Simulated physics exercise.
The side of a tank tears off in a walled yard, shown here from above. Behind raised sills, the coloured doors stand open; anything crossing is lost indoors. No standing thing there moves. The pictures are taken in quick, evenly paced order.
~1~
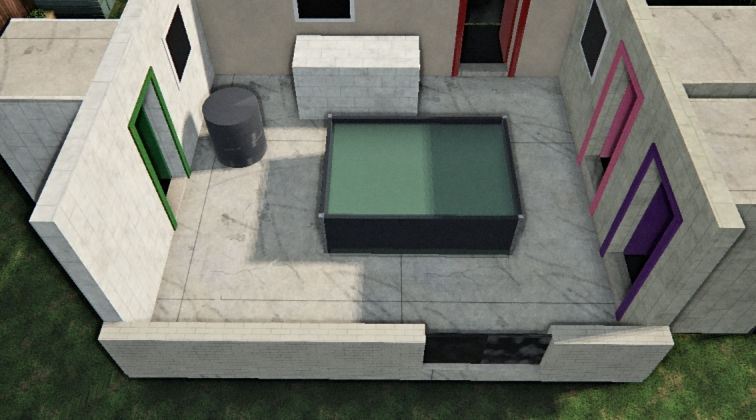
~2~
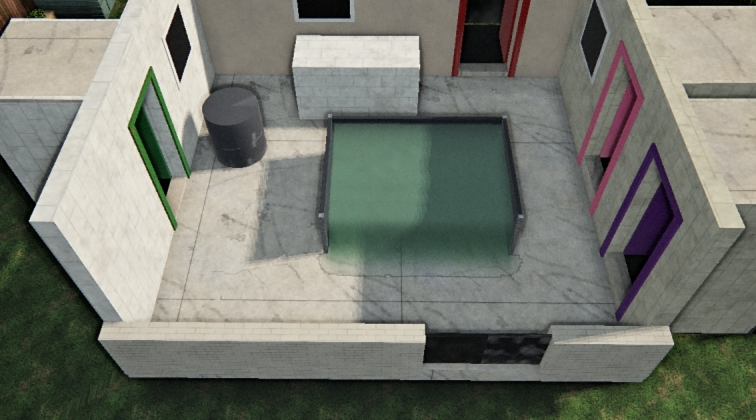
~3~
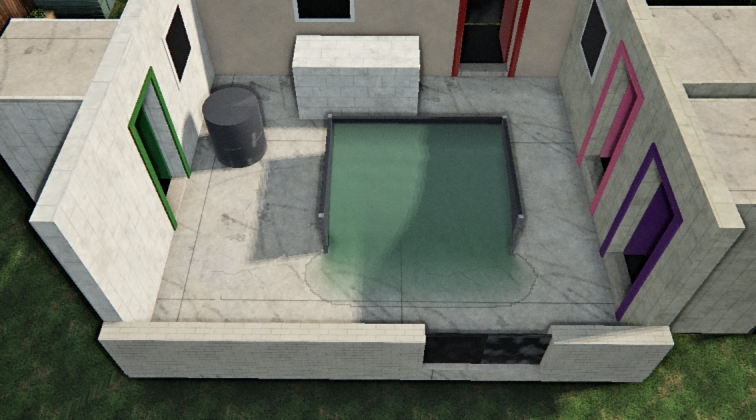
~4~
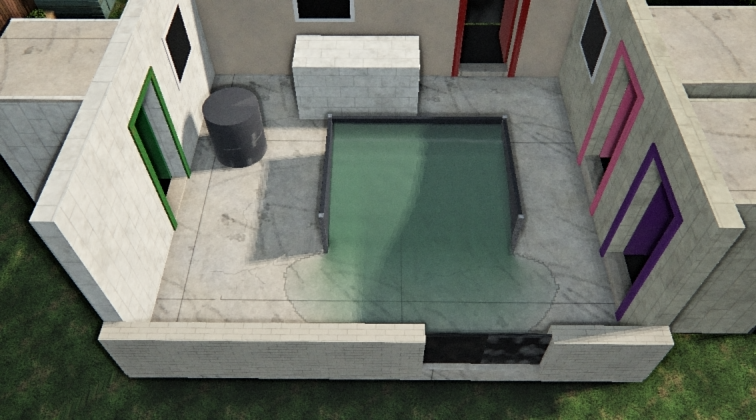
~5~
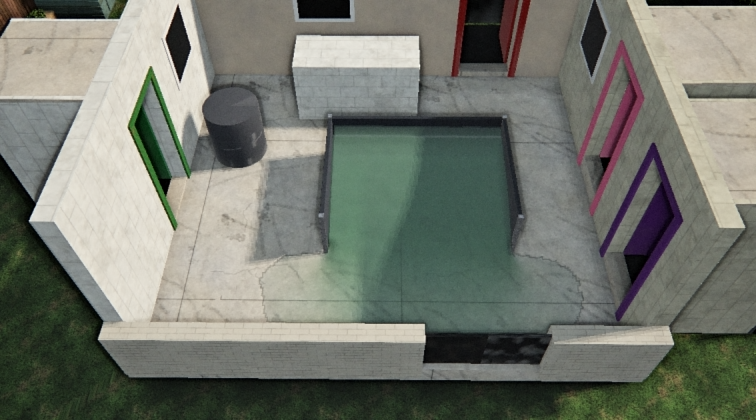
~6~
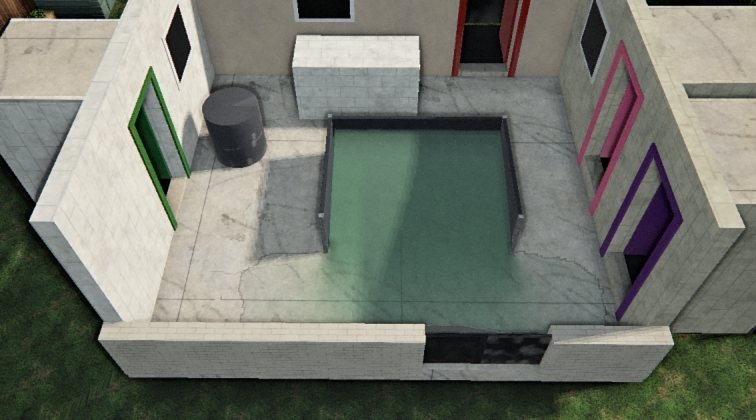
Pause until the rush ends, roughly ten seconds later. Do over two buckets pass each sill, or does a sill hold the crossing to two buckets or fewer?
The red door passes over two; the purple door passes over two; the green door passes over two; the pink door holds it to two or fewer.
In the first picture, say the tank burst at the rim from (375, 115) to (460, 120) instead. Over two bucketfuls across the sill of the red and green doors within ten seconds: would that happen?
The red door ends up above, while the green door falls short.
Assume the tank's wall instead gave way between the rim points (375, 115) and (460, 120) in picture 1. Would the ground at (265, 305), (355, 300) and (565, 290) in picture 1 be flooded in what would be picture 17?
Going in your order, I'd say still bare, then still bare, then still bare.
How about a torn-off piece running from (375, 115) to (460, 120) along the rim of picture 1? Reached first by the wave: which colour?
The door marked red.
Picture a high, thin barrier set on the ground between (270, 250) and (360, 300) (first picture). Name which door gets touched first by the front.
In my view it's the door marked purple.
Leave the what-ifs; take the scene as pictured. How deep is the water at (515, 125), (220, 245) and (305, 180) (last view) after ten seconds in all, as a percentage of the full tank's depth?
Some 8, 12 and 14 in a hundred.
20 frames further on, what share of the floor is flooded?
Around 75 percent.
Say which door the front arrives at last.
That is the red one.
A moment on, water covers 30 % of the floor; the red door not reached, the purple door wet at the sill, nothing in, the green door not reached, the pink door not reached.
Next, water covers 45 % of the floor; the red door not reached, the purple door over two buckets in, the green door wet at the sill, nothing in, the pink door wet at the sill, nothing in.
Then, water covers 75 % of the floor; the red door under two buckets in, the purple door far over two buckets in, the green door under two buckets in, the pink door wet at the sill, nothing in.
Later, water covers 100 % of the floor; the red door far over two buckets in, the purple door far over two buckets in, the green door over two buckets in, the pink door wet at the sill, nothing in.
In the end, water covers 100 % of the floor; the red door far over two buckets in, the purple door far over two buckets in, the green door far over two buckets in, the pink door wet at the sill, nothing in.
